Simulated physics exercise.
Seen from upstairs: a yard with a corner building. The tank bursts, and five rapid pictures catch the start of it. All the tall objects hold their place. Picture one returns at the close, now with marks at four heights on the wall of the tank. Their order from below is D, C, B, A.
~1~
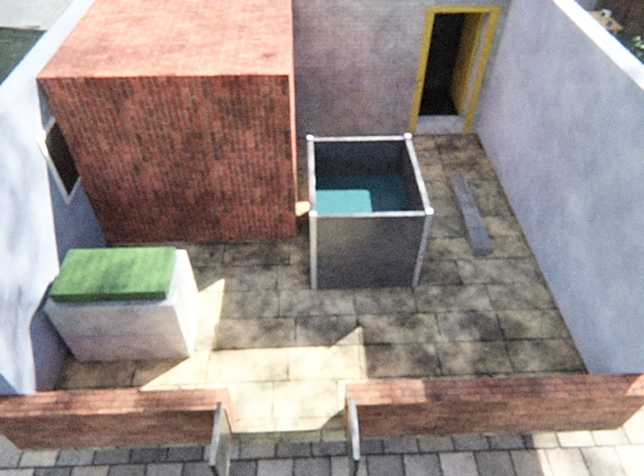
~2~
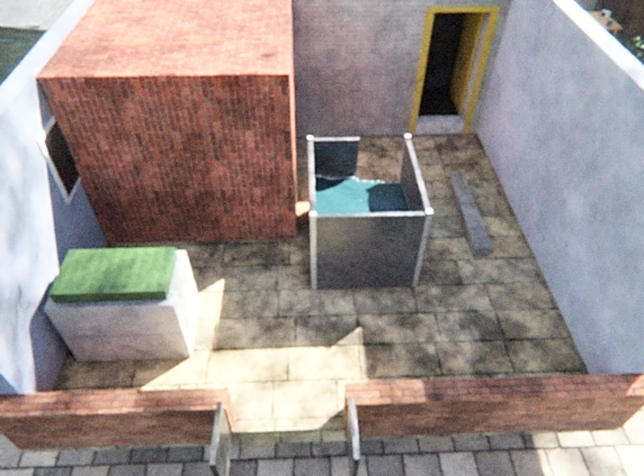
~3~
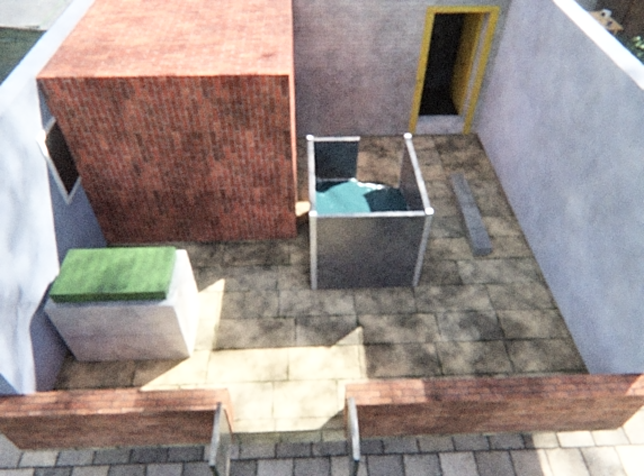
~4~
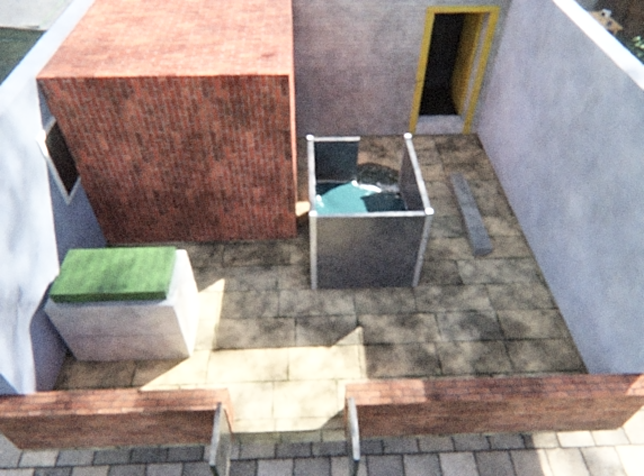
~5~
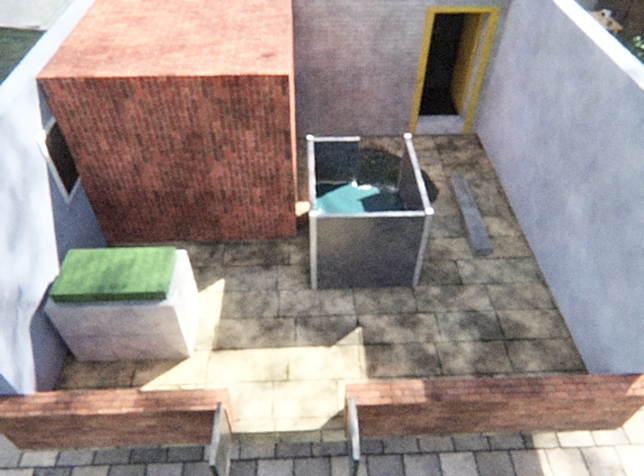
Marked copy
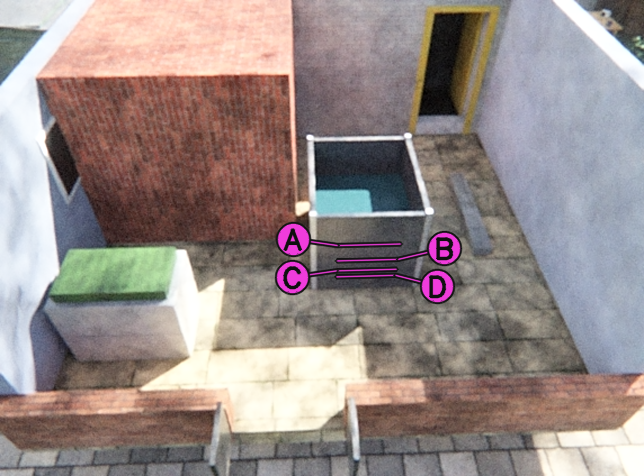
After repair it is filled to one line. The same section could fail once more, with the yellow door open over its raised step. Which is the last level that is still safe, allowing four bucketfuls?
It is A.
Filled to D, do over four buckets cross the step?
No, not at all.
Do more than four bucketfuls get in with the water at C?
No, that is safe.
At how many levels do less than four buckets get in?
All of them.
On the marked copy, A at (369, 244); B at (367, 260); C at (366, 270); D at (366, 276); from the bottom up D, C, B, A.
If A is chosen, a bucket or two gets in.
If B is chosen, nothing gets over.
If C is chosen, nothing gets over.
If D is chosen, nothing gets over.
